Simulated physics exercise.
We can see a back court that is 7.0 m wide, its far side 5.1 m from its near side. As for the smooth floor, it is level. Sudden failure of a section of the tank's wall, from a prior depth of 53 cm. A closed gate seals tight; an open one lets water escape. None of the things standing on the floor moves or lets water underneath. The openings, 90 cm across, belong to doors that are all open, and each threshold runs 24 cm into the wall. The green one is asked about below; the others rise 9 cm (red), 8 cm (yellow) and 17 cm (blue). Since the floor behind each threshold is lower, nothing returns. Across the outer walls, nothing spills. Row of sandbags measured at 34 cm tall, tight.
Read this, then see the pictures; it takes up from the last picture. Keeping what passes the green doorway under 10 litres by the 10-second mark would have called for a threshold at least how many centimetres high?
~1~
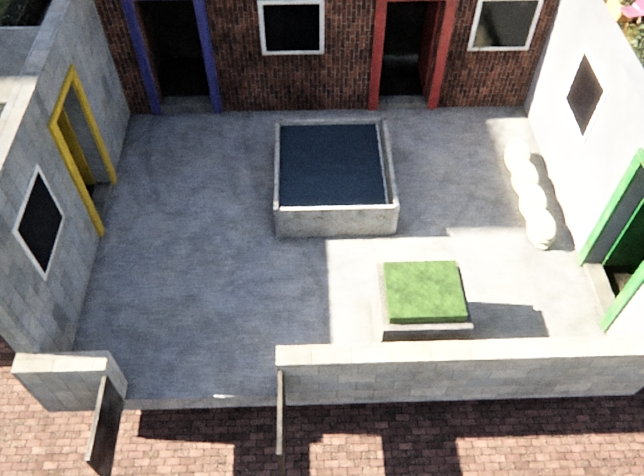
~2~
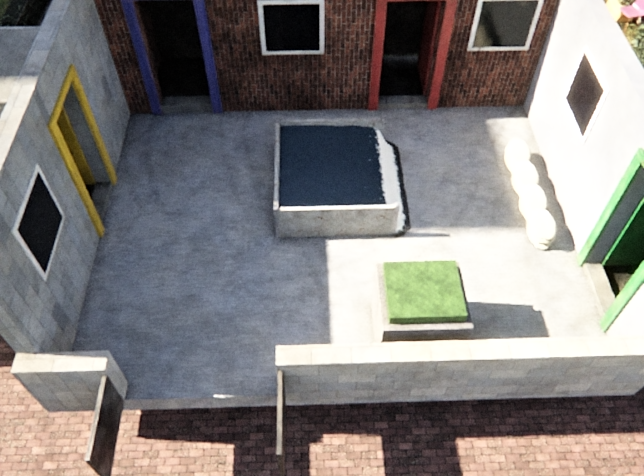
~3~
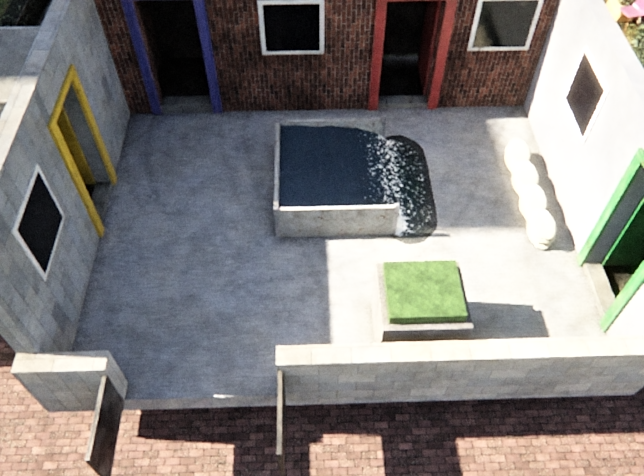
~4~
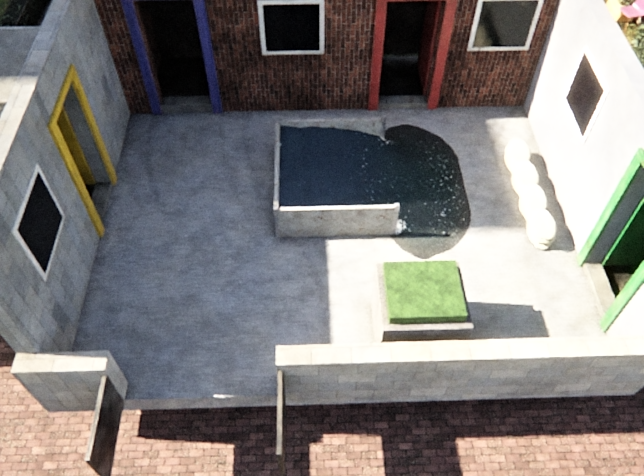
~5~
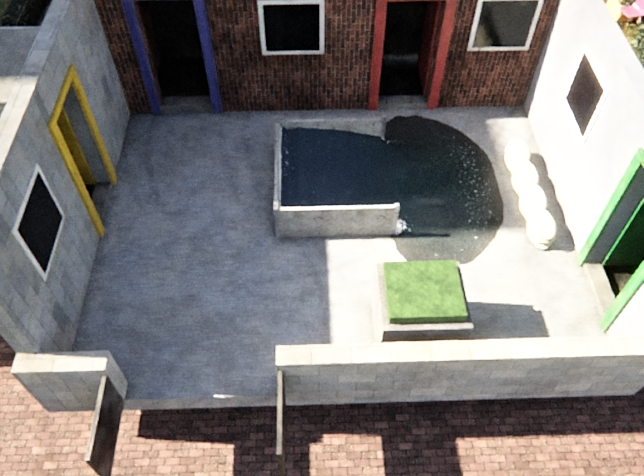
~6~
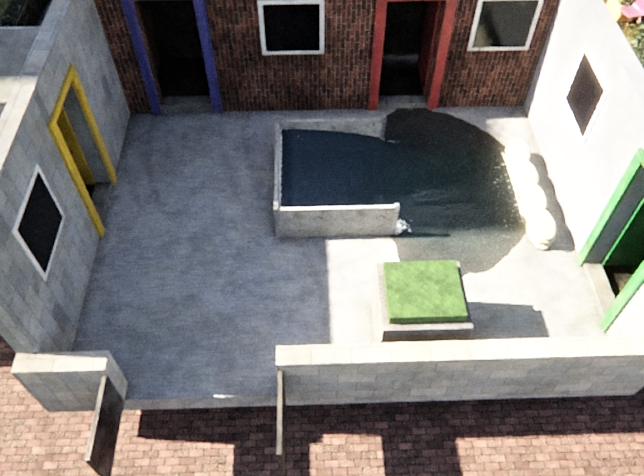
It would have called for about 13.5 cm.
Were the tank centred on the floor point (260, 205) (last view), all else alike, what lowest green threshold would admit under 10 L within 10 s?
About 15 centimetres.
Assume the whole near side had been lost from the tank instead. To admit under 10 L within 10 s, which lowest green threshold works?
A minimum of about 9.5 cm.
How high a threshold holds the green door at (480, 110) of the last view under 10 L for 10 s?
About 25 cm.
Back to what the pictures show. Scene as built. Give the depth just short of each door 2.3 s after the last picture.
Depths in cm: Green 8, red 9, yellow 0, blue 0.
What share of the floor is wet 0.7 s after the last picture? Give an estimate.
Wet share: Around 25 %.
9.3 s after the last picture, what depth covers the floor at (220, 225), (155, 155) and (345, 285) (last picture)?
Roughly 2, 4 and 3 centimetres.
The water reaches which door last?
Yellow, last of all.
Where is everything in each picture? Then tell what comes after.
The first frame shows the tank at (333, 165) is whole and still, 53 cm deep; the green door at (621, 250) is dry.
In the second frame, water pours out at (386, 180) and has run 0.2 m, to (403, 228); about 4 cm deep outside, 53 cm at the back.
In the third frame, water pours out at (386, 181) and has run 0.7 m, to (423, 167); about 9 cm deep outside, 53 cm at the back.
In the fourth frame, water pours out at (386, 182) and has run 1.2 m, to (464, 217); about 8 cm deep outside, 52 cm at the back.
In the fifth frame, the gap is at (386, 182), the front 1.7 m out at (497, 208); the back of the tank holds 44 cm.
In the sixth frame, the gap is at (386, 182), the front 2.1 m out at (503, 153); the back of the tank holds 46 cm; the green door at (621, 250), 3.4 m from the gap, is still 1.3 m from the nearest water.
Then, 0.7 s after the last picture water covers 25 % of the floor, deepest (34 cm) near (511, 190); it has not reached the green door.
Then, 2.3 s after the last picture water covers 35 % of the floor, deepest (24 cm) near (519, 114); 8 cm at the green door, 2 litres in over its 9 cm threshold.
Then, 9.3 s after the last picture water covers 90 % of the floor, deepest (11 cm) near (65, 383); 6 cm at the green door, 44 litres in over its 9 cm threshold.
At the green door as built, the water peaked near 15 cm, 3.3 s after the last picture.
With a threshold of 11.5 cm, 22 litres would have come in within the 10 s; with 15.5 cm, 5 litres. So under 10 litres takes about 13.5 cm.
